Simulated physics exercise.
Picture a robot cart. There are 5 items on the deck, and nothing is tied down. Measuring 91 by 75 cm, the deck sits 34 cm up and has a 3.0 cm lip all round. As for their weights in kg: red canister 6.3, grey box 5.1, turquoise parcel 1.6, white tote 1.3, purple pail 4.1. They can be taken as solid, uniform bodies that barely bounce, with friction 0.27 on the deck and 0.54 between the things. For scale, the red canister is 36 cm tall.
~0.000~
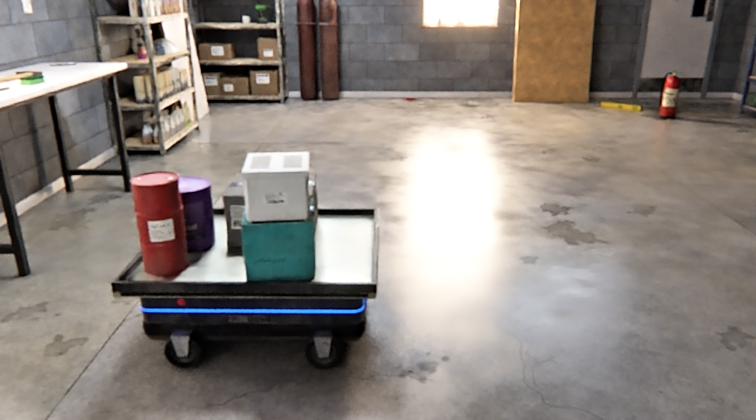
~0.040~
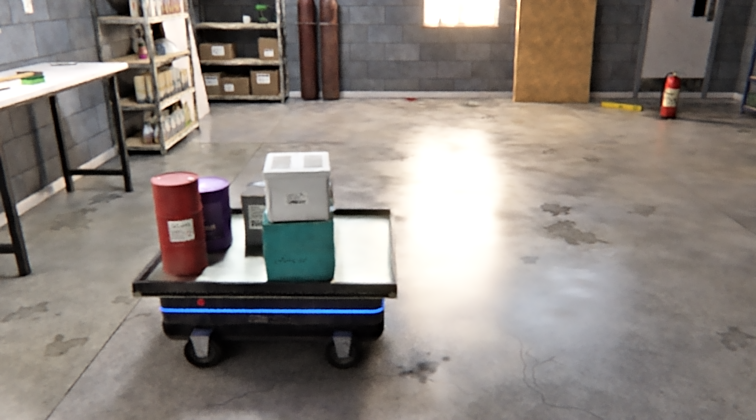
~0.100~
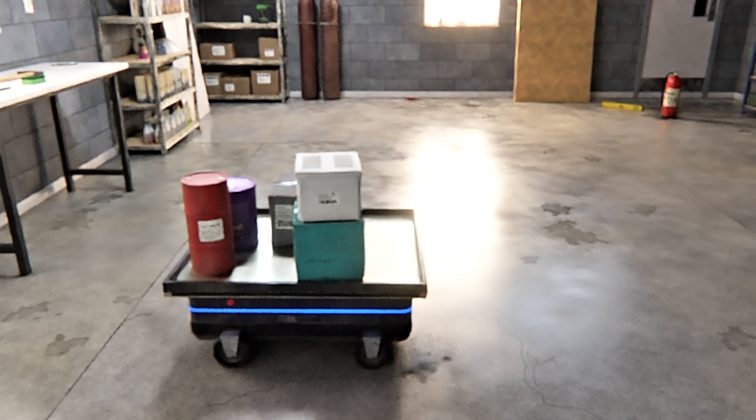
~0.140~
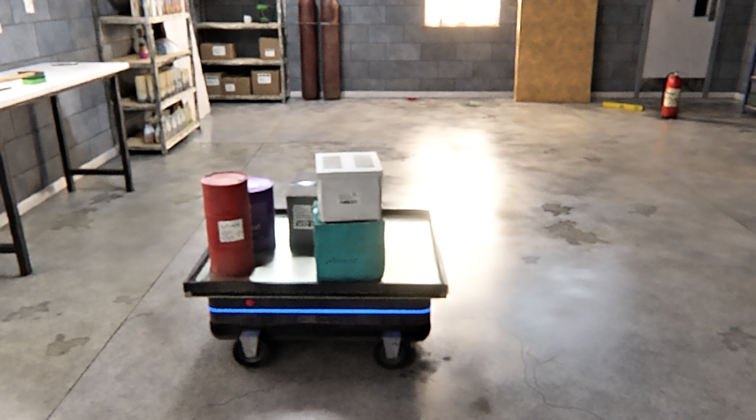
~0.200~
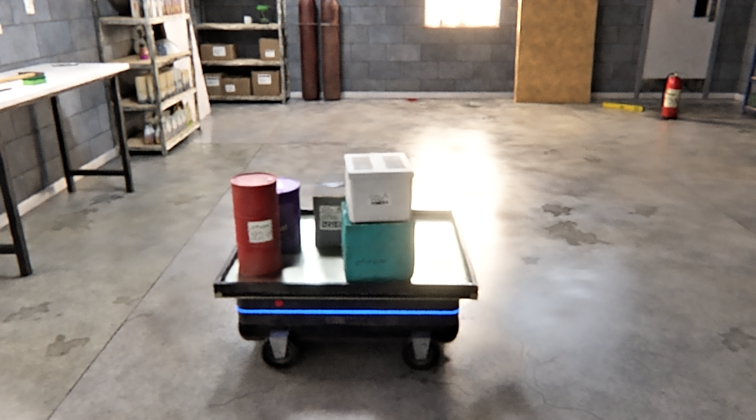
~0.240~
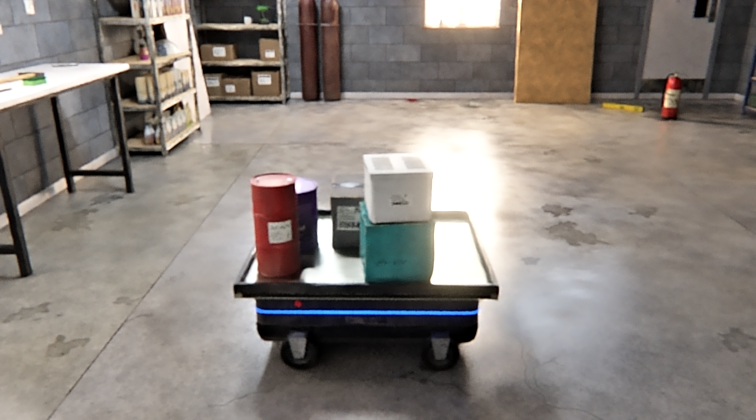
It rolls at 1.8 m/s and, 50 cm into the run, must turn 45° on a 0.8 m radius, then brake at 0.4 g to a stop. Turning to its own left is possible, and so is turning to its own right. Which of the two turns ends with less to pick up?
Going right is better.
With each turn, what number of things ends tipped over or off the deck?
Tally: Left 2, right 0.
Turning left. Around 0.74 s, cart 133 cm along, turned 44°; white tote now off the deck; red canister at 8° to upright near (544, 208); grey box shifted 12 cm near (522, 186).
Around 1.14 s, cart 182 cm along, turned 45°; red canister now off the deck; grey box shifted 15 cm near (578, 162); turquoise parcel shifted 16 cm.
Finally (1.9 s), off the deck, red canister and white tote; not toppled but over 10 cm from the start, grey box, turquoise parcel and purple pail. In the last view, grey box near (588, 156).
Turning right instead, nothing is lost, 0 of 5 in all.
